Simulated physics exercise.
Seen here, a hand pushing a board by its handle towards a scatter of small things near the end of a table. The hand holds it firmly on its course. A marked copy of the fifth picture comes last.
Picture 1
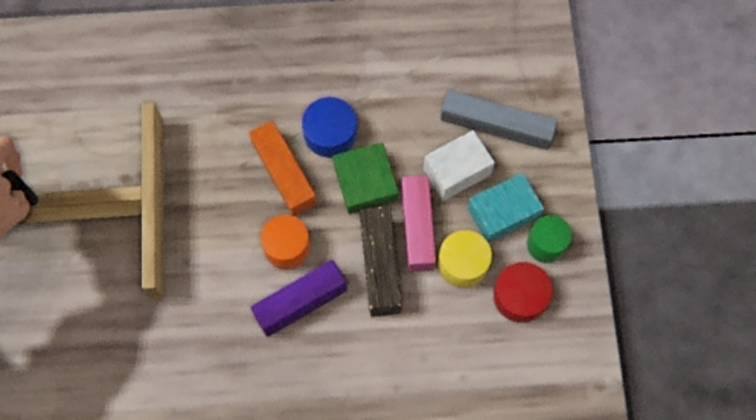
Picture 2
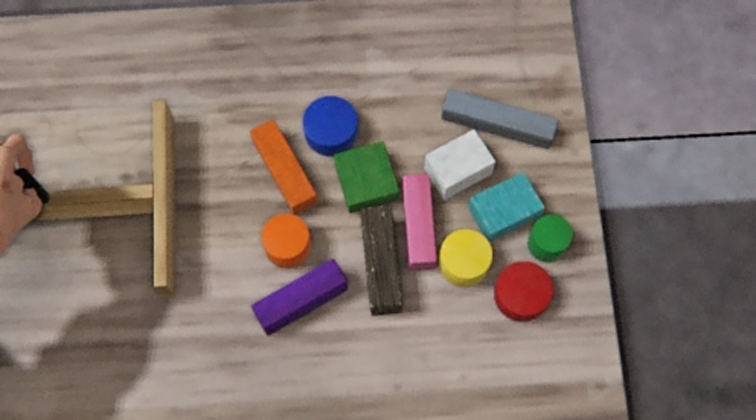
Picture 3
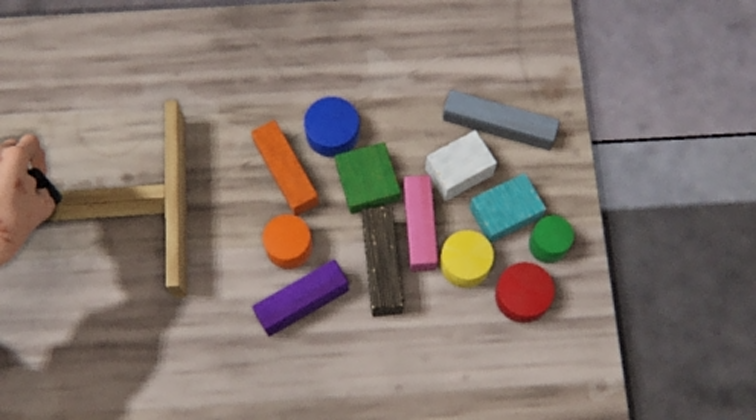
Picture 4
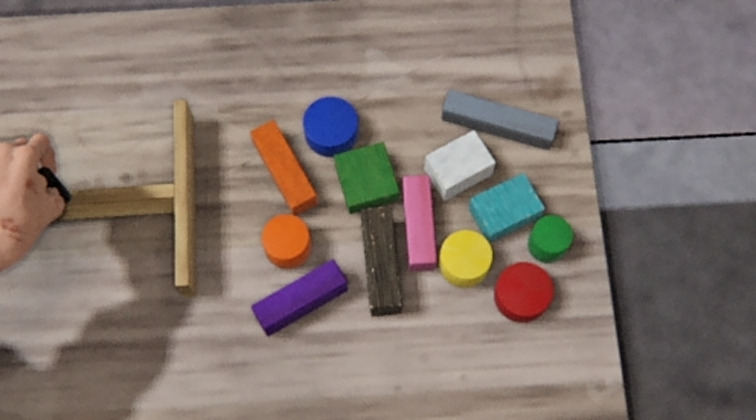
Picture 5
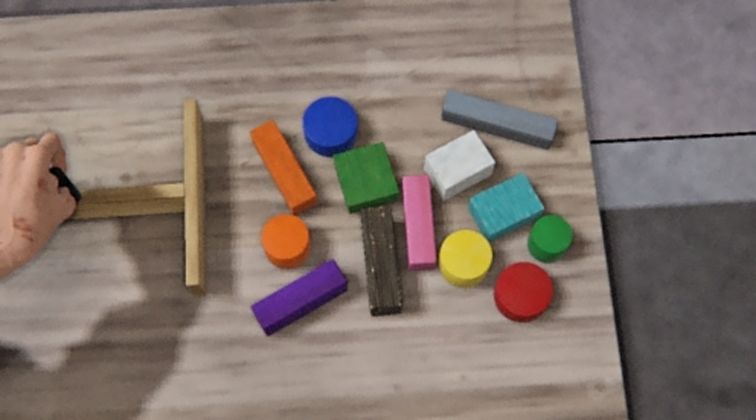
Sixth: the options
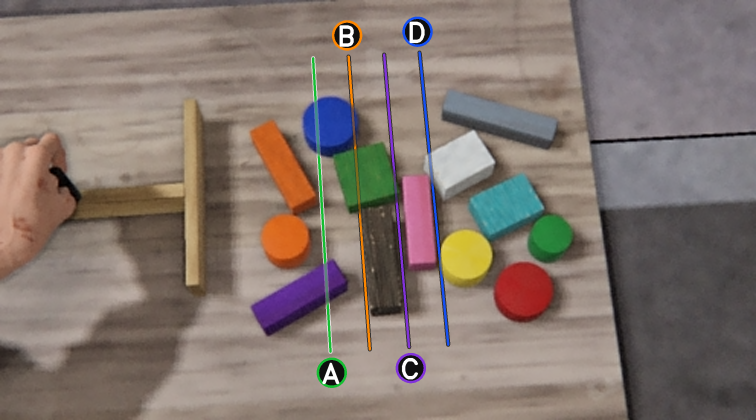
Wooden T-shaped board, pushed by a hand on its handle, sliding slowly right towards scattered colourful blocks on a table, touching none.
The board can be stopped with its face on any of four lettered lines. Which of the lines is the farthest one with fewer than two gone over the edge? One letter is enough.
No farther than D.
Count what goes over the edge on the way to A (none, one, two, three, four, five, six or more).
In all, none.
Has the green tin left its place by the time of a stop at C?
By then, yes.
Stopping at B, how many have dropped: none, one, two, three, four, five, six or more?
By then, none.
On the marked copy, A at (321, 198); B at (359, 196); C at (396, 194); D at (433, 192).
Taking D. A third of the way, board (278, 184); blue tin (339, 126); orange bar (300, 169).
Two thirds of the way, board (364, 179); red tin (541, 301); turquoise block (517, 204).
When it is over, board (429, 176); green tin (607, 242); turquoise block (584, 201); none fallen.
As for the rest, A is within the limit but short; B is within the limit but short; C is within the limit but short.
